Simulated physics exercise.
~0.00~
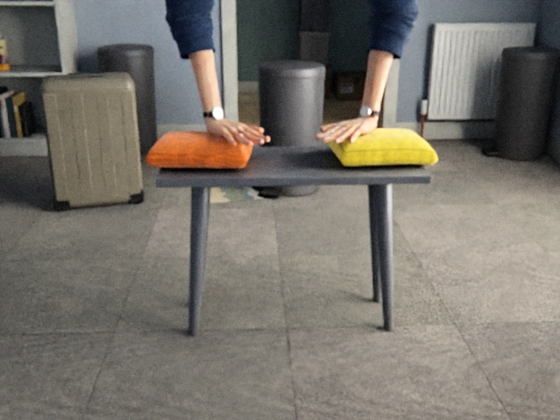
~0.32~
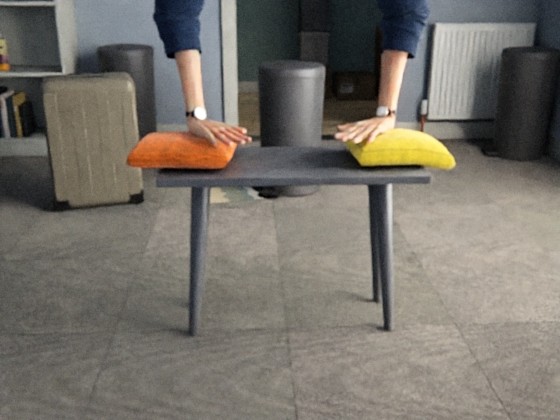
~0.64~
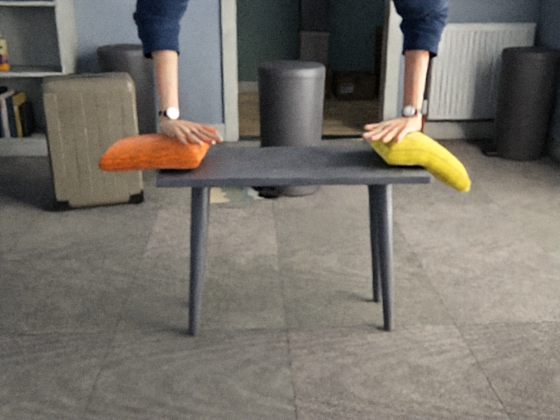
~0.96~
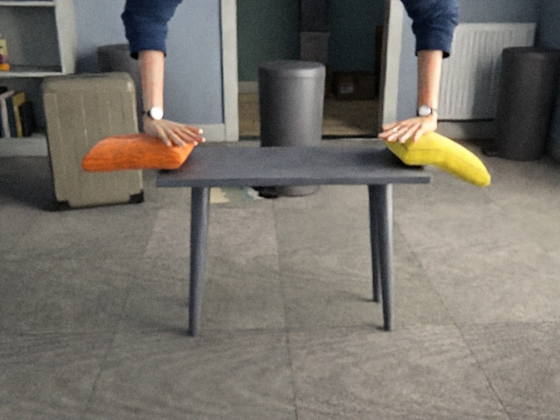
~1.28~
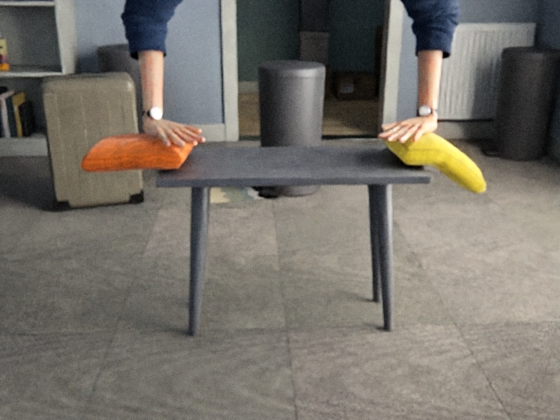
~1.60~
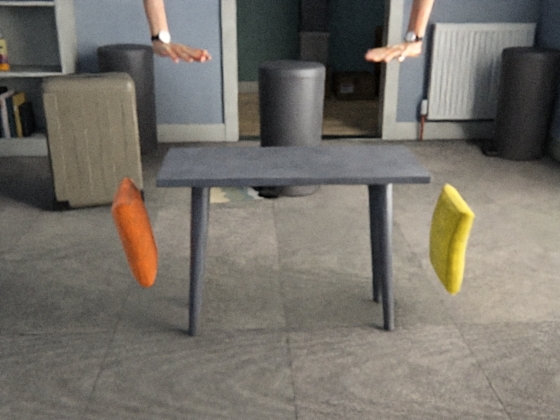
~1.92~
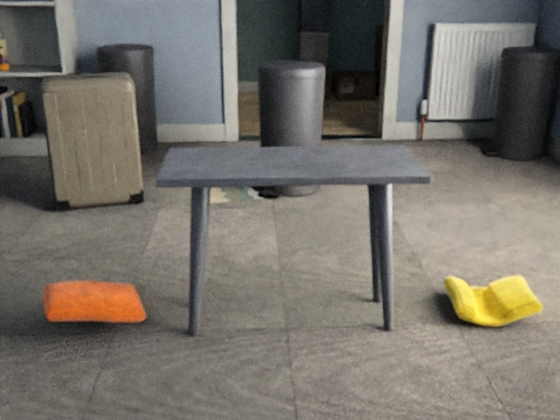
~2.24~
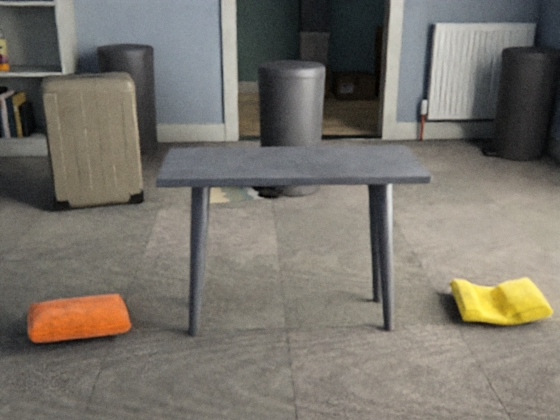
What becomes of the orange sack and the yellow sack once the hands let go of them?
Neither stays on the table. The orange sack falls off the left end and the yellow sack slumps off the right end, and both end up on the floor.
